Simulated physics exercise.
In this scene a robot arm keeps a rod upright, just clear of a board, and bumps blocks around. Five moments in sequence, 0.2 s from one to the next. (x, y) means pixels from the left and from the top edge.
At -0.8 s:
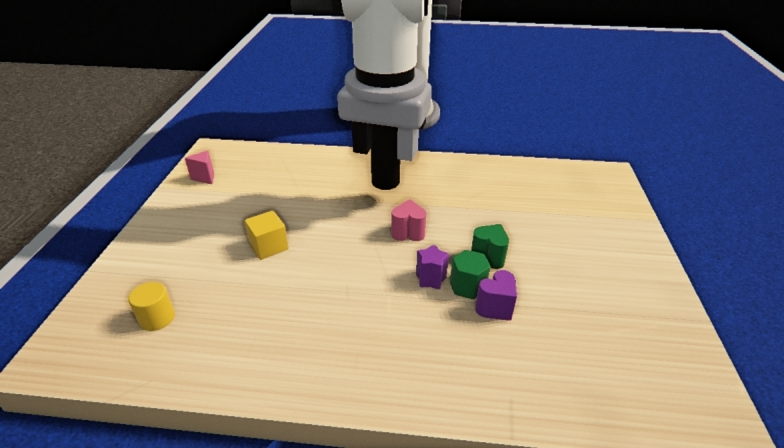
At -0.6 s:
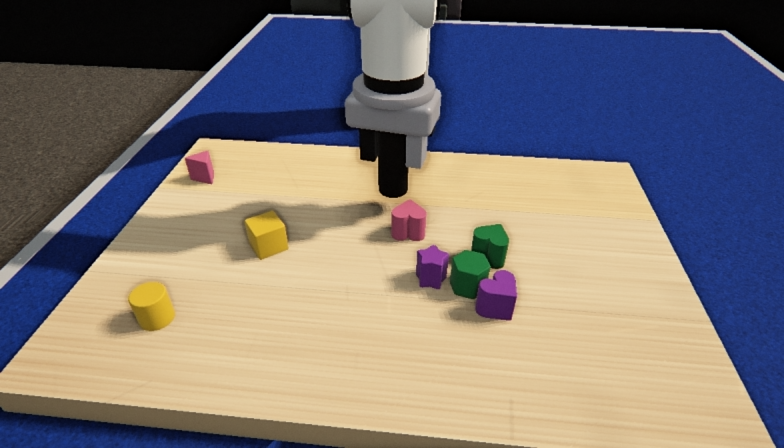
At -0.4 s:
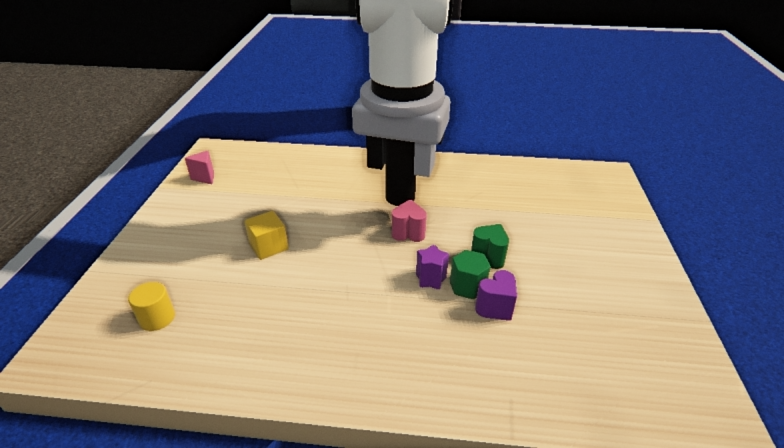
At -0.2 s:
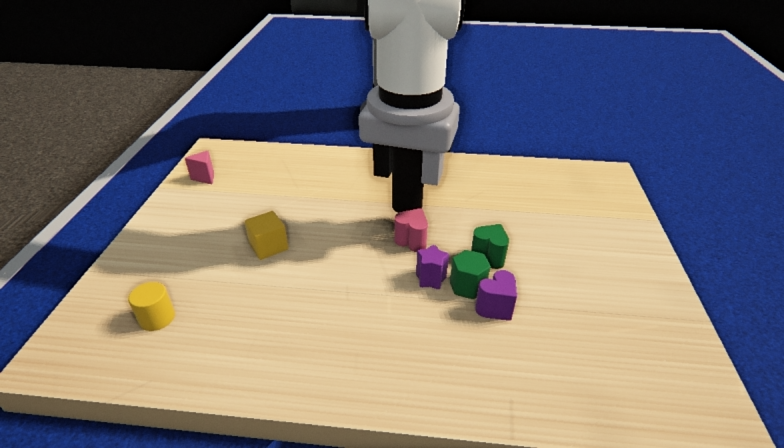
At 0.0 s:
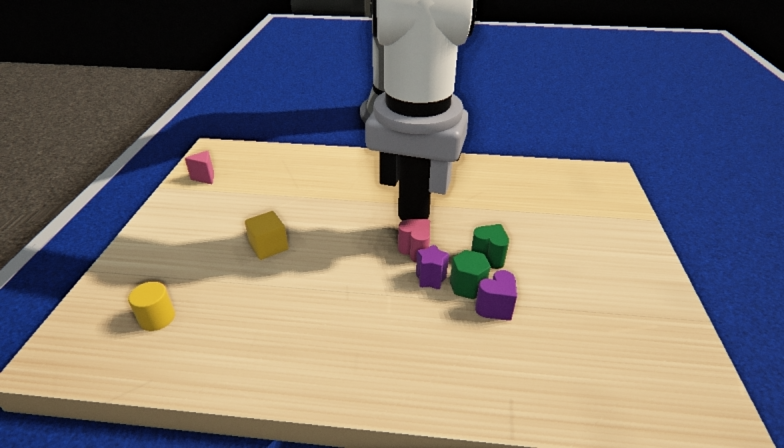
A pale wooden board lies on a blue surface with white edging, seen from a fixed, raised view at the front. A pink block sits at the far left, a yellow cube and yellow cylinder nearer, and a pink heart, purple star, two green blocks and purple heart cluster right of centre. A robot arm's black rod slides slowly forward and slightly right, nudging the pink heart toward the star.
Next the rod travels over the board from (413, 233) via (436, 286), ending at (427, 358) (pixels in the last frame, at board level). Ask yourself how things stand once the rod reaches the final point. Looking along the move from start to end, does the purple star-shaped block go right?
No, it doesn't check out.
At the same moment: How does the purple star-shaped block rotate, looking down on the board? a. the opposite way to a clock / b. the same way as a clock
Answer: A.
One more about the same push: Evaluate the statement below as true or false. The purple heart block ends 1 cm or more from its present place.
It is false.
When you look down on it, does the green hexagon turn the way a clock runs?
I'd say no.
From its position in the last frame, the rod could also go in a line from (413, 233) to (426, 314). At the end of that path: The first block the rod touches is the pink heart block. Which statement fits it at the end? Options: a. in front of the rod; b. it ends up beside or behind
a.
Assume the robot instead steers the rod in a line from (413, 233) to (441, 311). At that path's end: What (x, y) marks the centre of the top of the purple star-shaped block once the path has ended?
It is at (469, 307).
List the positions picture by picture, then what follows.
The first frame shows tip of the rod (386, 182), middles of tops, pink heart block (409, 210), purple star-shaped block (433, 255), green hexagon (471, 262), purple heart block (501, 283).
The second frame shows rod (393, 190), nothing pushed.
The third frame shows rod (400, 198), nothing pushed.
The fourth frame shows rod (407, 206), pink heart block (413, 218).
The fifth frame shows rod (414, 215), pink heart block (417, 228), purple star-shaped block (433, 255), green hexagon (471, 262), purple heart block (501, 283).
What follows on the original path. One third of the way, rod (435, 249); pink heart block (428, 264), turned 30° clockwise; purple star-shaped block (445, 282), turned 15° anticlockwise.
Two thirds of the way, rod (435, 290); pink heart block (413, 304), turned 50° clockwise; purple star-shaped block (459, 306), turned 70° anticlockwise; green hexagon (475, 267), turned 35° anticlockwise.
At the end, rod (428, 339); pink heart block (390, 337), turned 90° clockwise; purple star-shaped block (466, 321), turned 135° anticlockwise; green hexagon (475, 267), turned 35° anticlockwise; purple heart block unmoved.
